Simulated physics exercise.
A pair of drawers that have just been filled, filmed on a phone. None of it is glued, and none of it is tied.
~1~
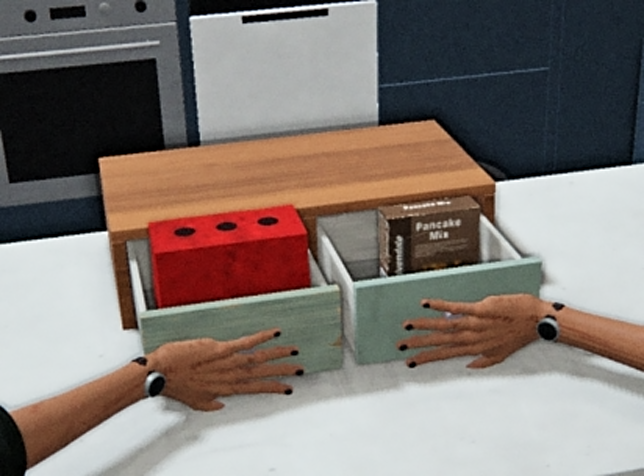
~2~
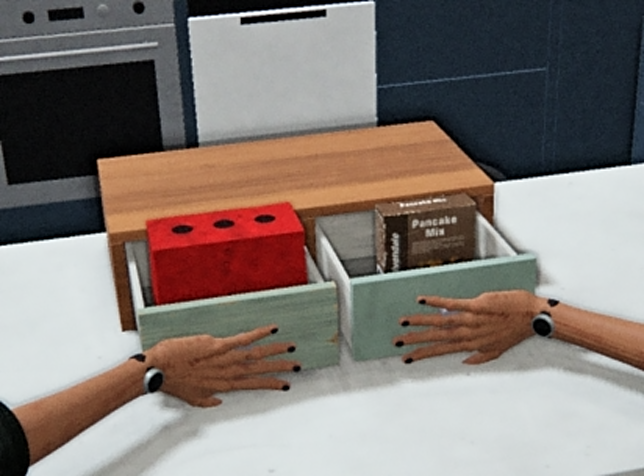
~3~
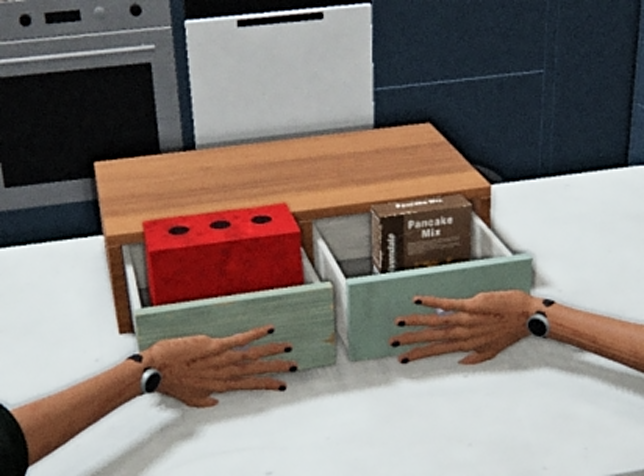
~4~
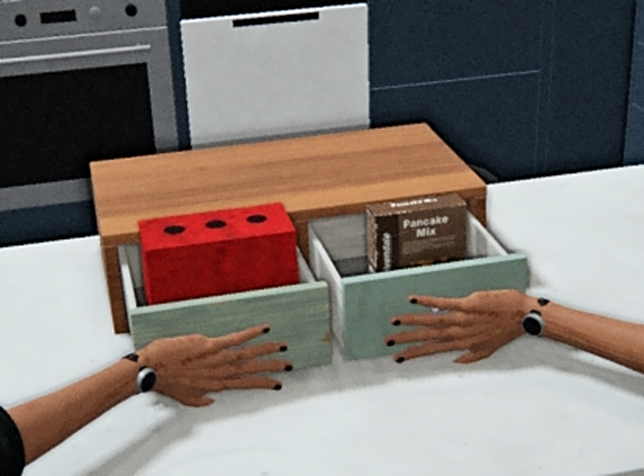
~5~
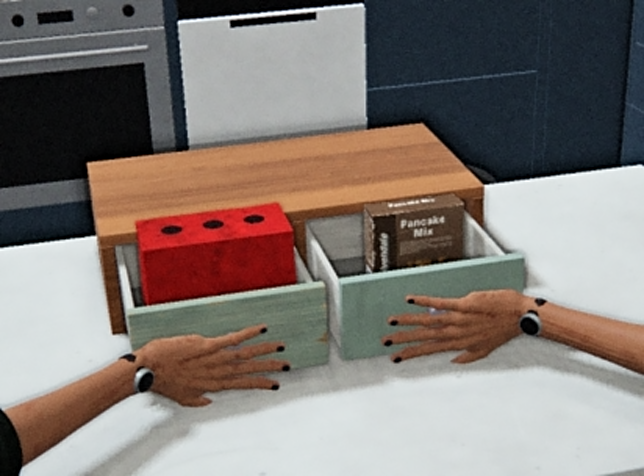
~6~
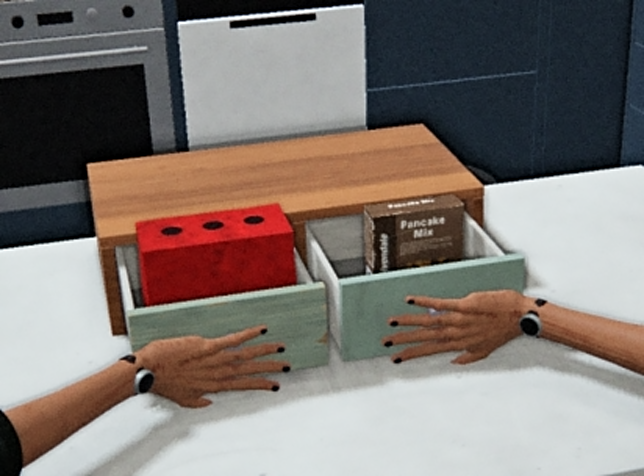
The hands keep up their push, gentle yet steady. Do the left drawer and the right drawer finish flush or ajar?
Final state: The left drawer ends ajar, the right drawer ends flush.
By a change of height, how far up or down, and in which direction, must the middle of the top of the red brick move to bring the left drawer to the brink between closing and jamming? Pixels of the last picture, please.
The change comes after a shift of around 28 pixels down.
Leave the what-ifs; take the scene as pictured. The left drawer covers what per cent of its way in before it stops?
Looks like some 10 per cent, give or take.
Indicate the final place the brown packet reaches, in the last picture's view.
When everything stops, it's near (387, 236).
Then, 0.36 s after the last picture, left drawer stopped, still ajar; right drawer starting in.
Then, 0.64 s after the last picture, left drawer stopped, still ajar; right drawer about half in.
At rest, the left drawer stays ajar; the right drawer shuts flush.
